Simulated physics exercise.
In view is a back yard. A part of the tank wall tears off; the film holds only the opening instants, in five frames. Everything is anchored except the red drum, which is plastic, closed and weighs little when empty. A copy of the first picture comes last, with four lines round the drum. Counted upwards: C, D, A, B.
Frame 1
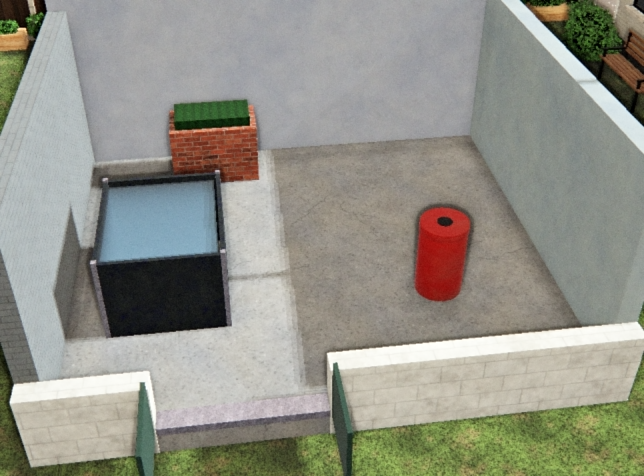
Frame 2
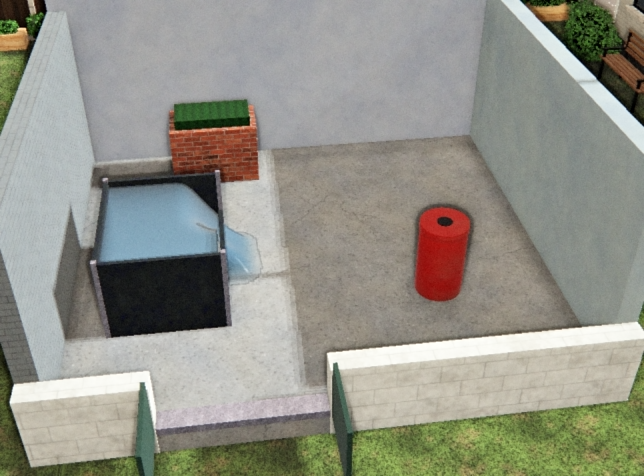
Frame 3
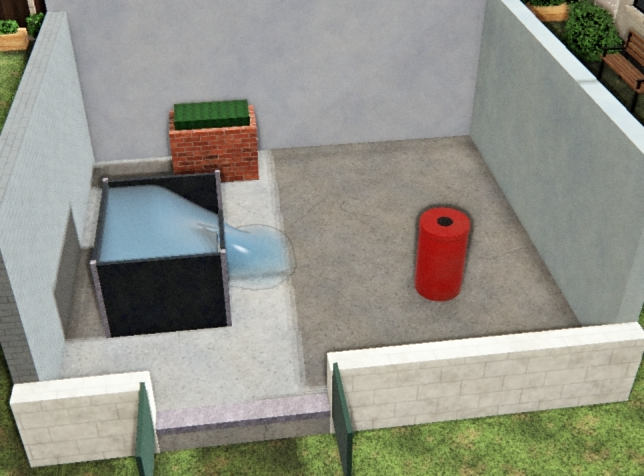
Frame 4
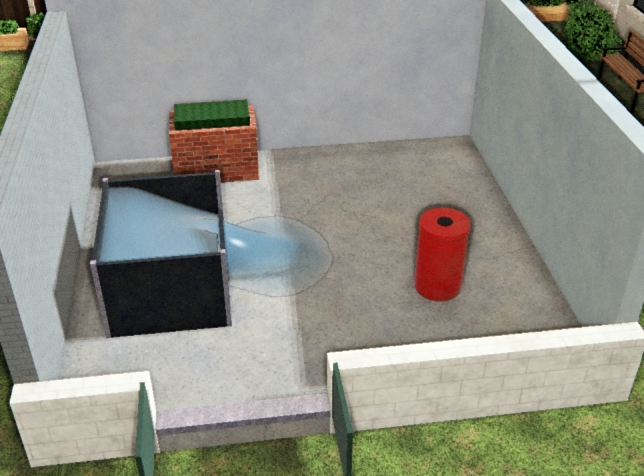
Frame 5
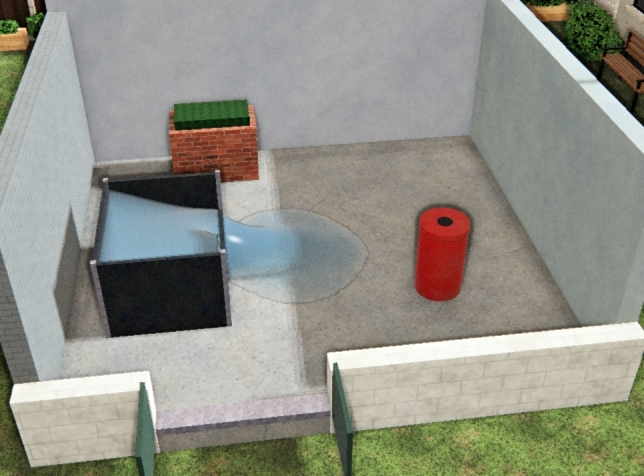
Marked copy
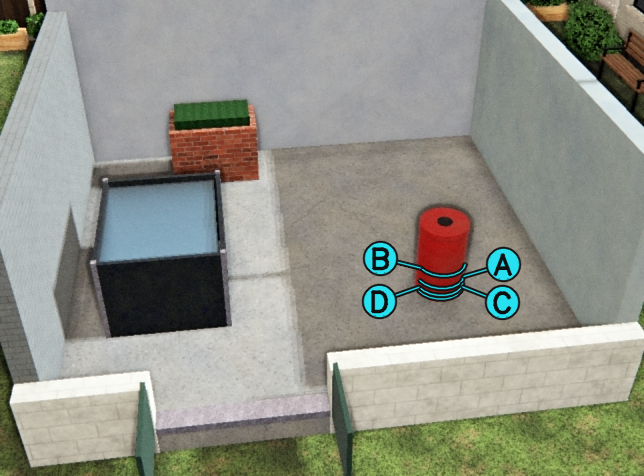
At the start, a black-sided tank brimming with water stands at the left of a walled back yard, with a red drum upright on the right. Water bursts from the tank's right side, then spreads rightward in a widening pool across the ground, while the level near that side sinks and the drum stays still.
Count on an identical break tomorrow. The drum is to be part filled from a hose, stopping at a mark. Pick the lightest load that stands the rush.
B is the one.
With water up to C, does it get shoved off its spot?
Yes, it does.
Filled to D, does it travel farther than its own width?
Yes, it does.
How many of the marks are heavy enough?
One.
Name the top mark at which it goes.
That would be A.
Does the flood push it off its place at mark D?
Yes, it does.
In cyan, A at (445, 288); B at (447, 275); C at (444, 298); D at (445, 295); from the bottom up C, D, A, B.
With A, it is pushed about half its own width away.
With B, it does not move.
With C, it is pushed about 4 times its own width away.
With D, it is pushed about 3 times its own width away.
